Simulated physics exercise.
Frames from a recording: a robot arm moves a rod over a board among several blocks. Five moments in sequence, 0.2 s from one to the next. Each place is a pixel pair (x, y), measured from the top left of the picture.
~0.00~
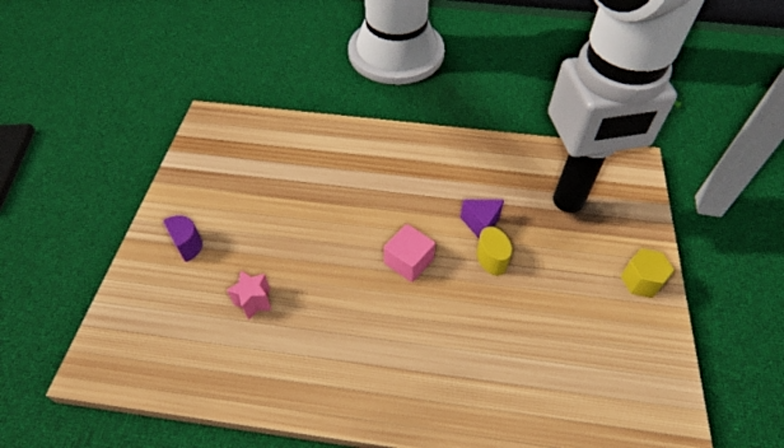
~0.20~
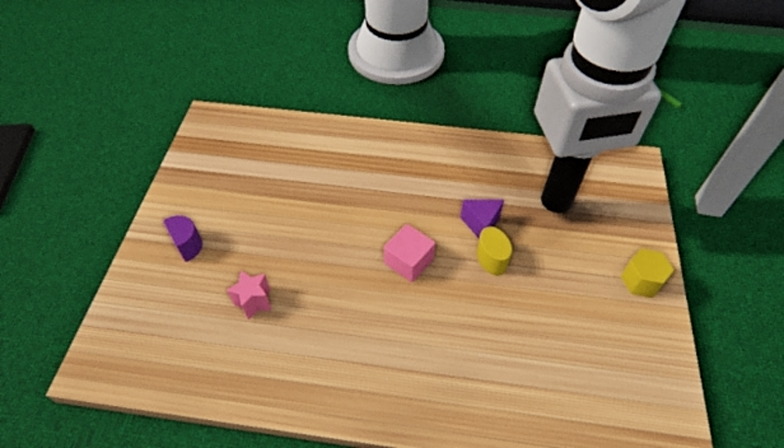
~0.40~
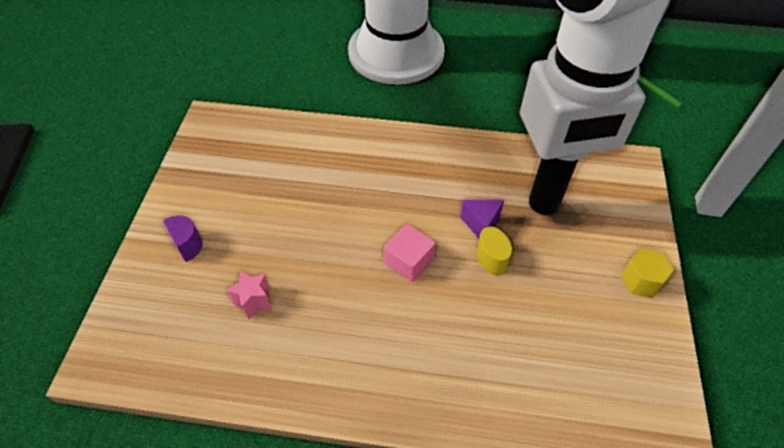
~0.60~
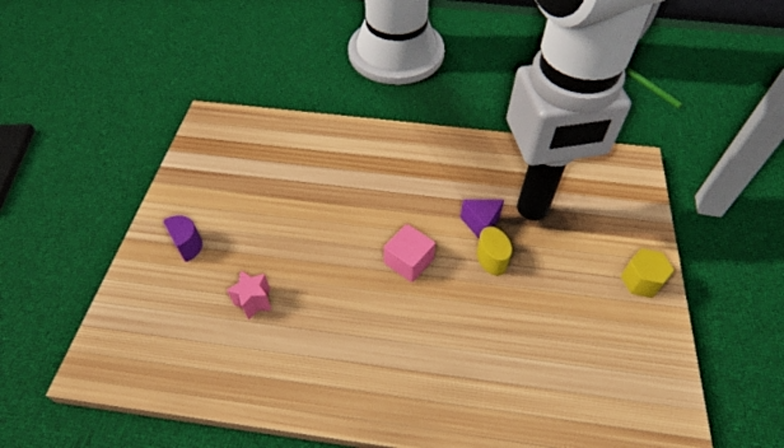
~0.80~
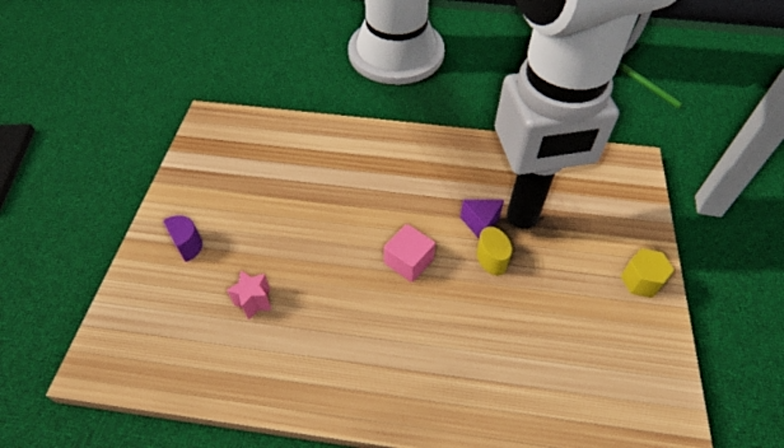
A robot arm slid its black rod left and slightly down over a wooden board, drawing close to a purple triangle and a yellow oval, while all the pink, purple and yellow blocks stayed still.
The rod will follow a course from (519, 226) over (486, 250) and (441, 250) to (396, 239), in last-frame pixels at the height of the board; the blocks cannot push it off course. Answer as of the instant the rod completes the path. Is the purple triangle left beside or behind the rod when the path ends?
Answer: Yes.
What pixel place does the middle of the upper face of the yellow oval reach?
Close to (479, 265).
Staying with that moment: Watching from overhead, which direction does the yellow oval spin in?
It turns counter-clockwise.
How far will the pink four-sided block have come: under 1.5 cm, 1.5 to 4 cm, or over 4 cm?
Moves 1.5 to 4 cm.
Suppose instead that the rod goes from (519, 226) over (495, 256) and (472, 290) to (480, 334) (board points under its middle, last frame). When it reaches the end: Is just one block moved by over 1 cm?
Yes, it checks out.
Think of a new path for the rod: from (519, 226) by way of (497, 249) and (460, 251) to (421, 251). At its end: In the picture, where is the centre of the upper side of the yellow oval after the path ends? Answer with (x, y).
It ends at (474, 261).
The first path, step by step. One third of the way, rod (489, 240); purple triangle (479, 208), turned 15° clockwise; yellow oval (485, 260), turned 35° anticlockwise.
Two thirds of the way, rod (441, 240); pink four-sided block (404, 245); purple triangle (478, 208), turned 25° clockwise; yellow oval (479, 265), turned 65° anticlockwise.
At the end, rod (396, 229); pink four-sided block (385, 251), turned 15° anticlockwise; purple triangle (478, 208), turned 25° clockwise; yellow oval (479, 265), turned 65° anticlockwise.
